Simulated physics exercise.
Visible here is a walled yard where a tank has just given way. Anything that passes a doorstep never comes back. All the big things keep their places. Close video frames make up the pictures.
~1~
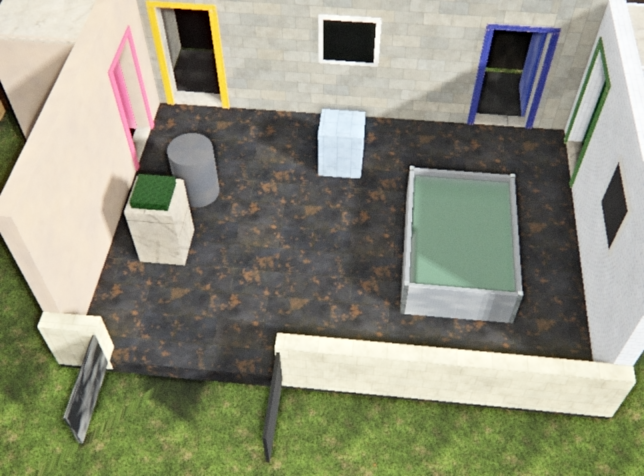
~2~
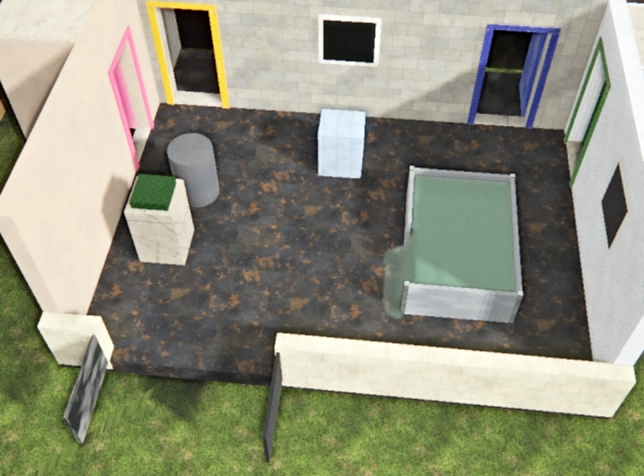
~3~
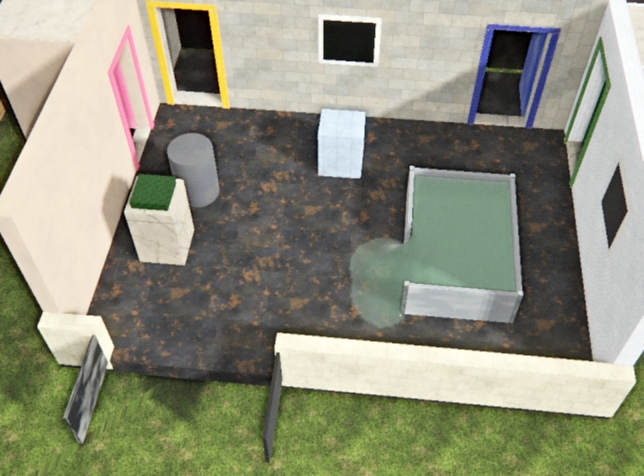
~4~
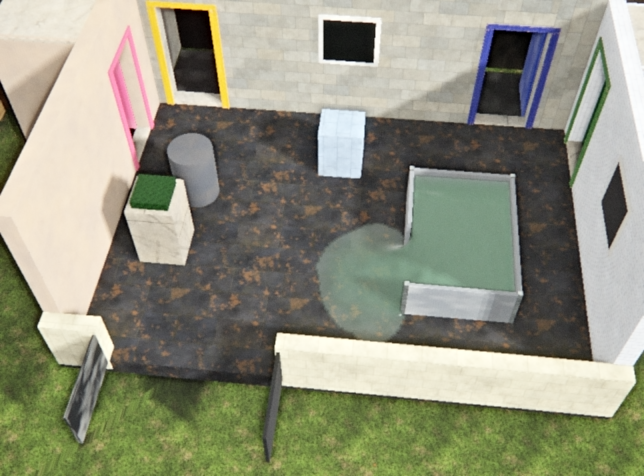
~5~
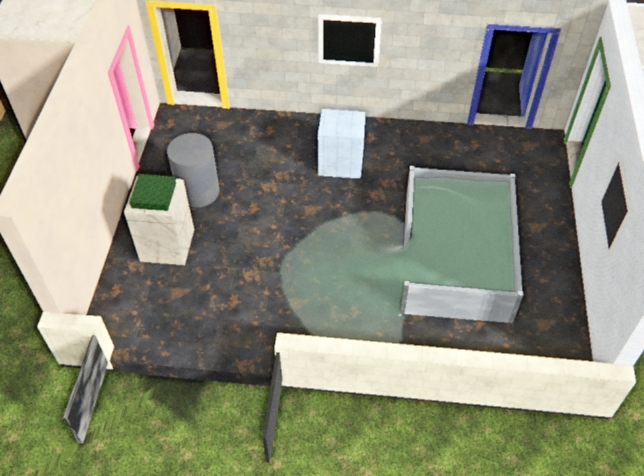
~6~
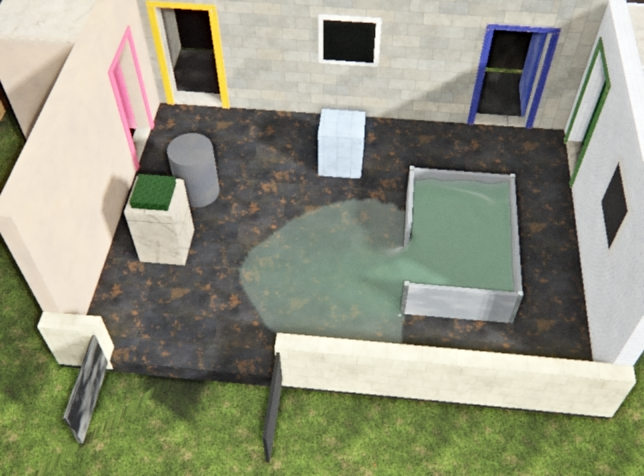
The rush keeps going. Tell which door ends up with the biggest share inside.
That would be the pink door.
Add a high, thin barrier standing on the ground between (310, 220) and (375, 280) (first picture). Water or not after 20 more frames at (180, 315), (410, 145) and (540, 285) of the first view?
In sequence: Swamped, swamped, spared.
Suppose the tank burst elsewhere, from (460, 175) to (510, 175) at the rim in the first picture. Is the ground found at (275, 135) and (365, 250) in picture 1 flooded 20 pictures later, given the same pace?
Point one soaked, point two left dry.
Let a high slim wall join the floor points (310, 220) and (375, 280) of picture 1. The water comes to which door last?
The flood reaches the green-painted one after all the others.
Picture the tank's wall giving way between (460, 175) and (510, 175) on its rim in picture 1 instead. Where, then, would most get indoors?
I say the blue one.
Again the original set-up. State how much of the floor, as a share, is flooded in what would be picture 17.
Around 45 percent, give or take.
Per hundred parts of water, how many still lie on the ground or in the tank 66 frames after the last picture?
The share not yet gone is roughly 60 percent.
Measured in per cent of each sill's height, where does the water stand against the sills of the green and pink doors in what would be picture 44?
Approx. 0 % then 200 %.
A moment on, water covers 35 % of the floor; green door not reached, yellow door not reached, pink door not reached, blue door not reached.
Next, water covers 45 % of the floor; green door not reached, yellow door not reached, pink door not reached, blue door not reached.
Then, water covers 50 % of the floor; green door not reached, yellow door wet at the sill, nothing in, pink door wet at the sill, nothing in, blue door not reached.
Later, water covers 60 % of the floor; green door not reached, yellow door a trickle in, pink door a trickle in, blue door not reached.
In the end, water covers 75 % of the floor; green door not reached, yellow door a trickle in, pink door some in, blue door wet at the sill, nothing in; the pink door has let in the most.
